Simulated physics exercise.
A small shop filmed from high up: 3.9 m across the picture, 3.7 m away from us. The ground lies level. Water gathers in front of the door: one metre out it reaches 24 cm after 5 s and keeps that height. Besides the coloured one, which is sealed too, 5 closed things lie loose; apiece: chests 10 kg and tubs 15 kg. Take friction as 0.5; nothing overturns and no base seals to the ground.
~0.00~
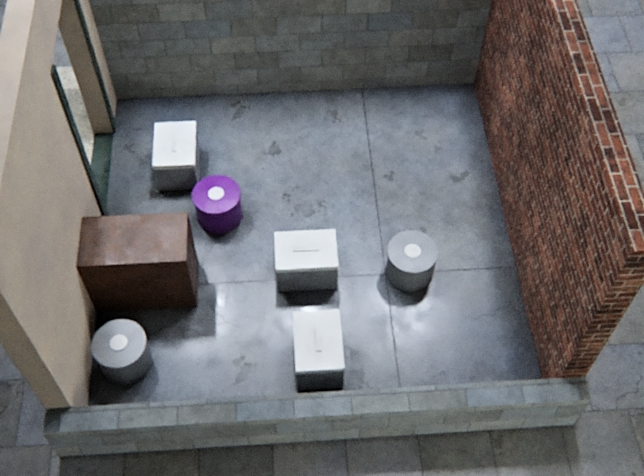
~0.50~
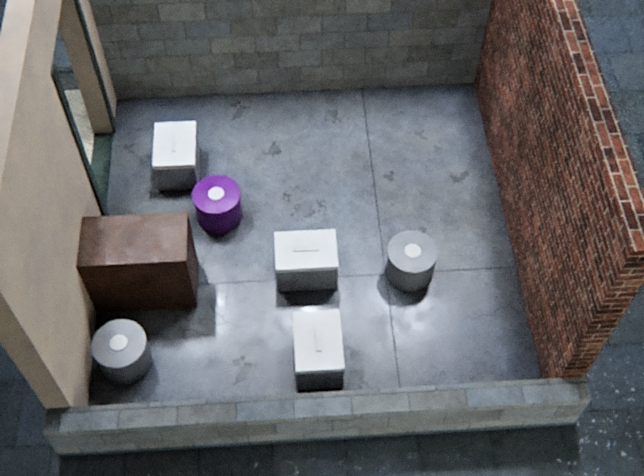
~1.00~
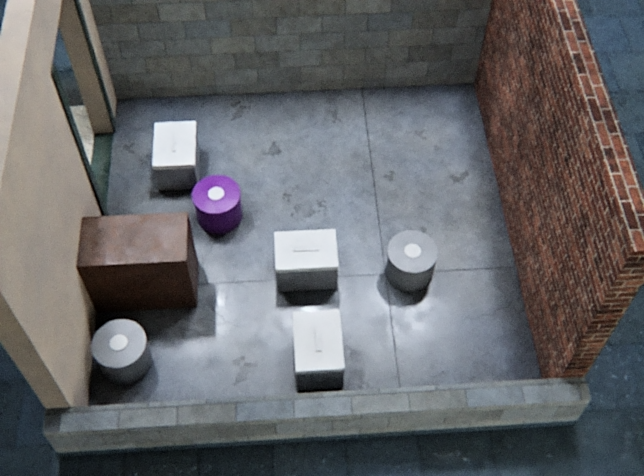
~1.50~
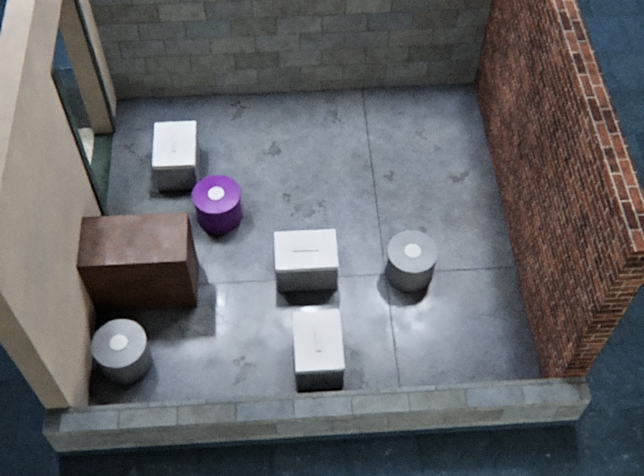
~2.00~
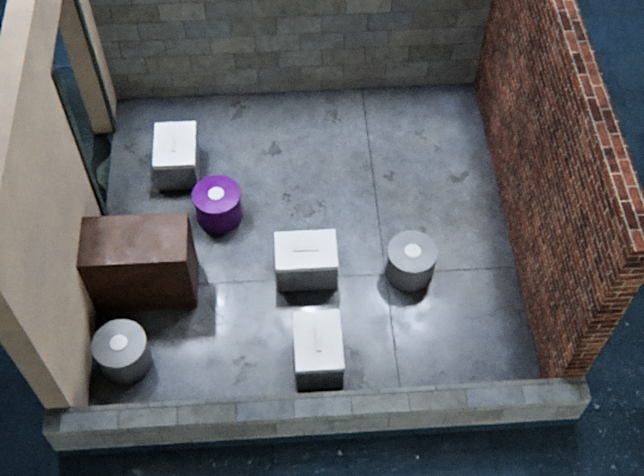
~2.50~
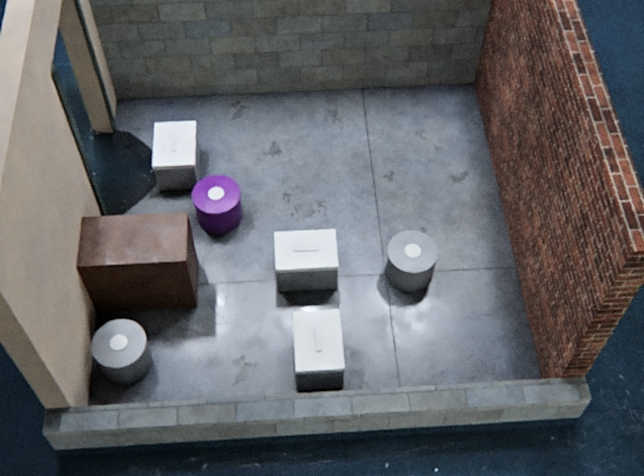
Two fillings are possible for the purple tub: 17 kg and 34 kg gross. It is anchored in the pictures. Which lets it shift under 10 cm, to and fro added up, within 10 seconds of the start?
Verdict: Only the larger load is enough.
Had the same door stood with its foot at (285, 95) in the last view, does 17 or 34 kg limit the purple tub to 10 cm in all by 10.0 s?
In that case only the higher weight holds it.
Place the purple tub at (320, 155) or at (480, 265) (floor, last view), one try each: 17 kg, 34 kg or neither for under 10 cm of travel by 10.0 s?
In that order: It takes the larger; only the larger holds.
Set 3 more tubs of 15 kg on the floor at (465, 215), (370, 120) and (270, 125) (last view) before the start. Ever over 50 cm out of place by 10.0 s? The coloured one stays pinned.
In that order: More, over, over.
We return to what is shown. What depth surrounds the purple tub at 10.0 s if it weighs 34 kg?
About 7 cm.
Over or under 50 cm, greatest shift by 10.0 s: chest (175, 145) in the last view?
Answer: More.
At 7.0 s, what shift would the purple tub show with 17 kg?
About 40 cm.
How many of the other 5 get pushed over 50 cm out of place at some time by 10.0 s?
That makes 1.
After 3.5 s the purple tub would be 0 cm from its start with 17 kg and 0 cm from its start with 34 kg; 1 cm of water round it then.
After 4.5 s the purple tub would be 0 cm from its start with 17 kg and 0 cm from its start with 34 kg; 5 cm of water round it then.
After 7.0 s the purple tub would be 41 cm from its start with 17 kg and 0 cm from its start with 34 kg; 7 cm of water round it then.
After 10.0 s the purple tub would be 69 cm from its start with 17 kg and 0 cm from its start with 34 kg; 7 cm of water round it then.
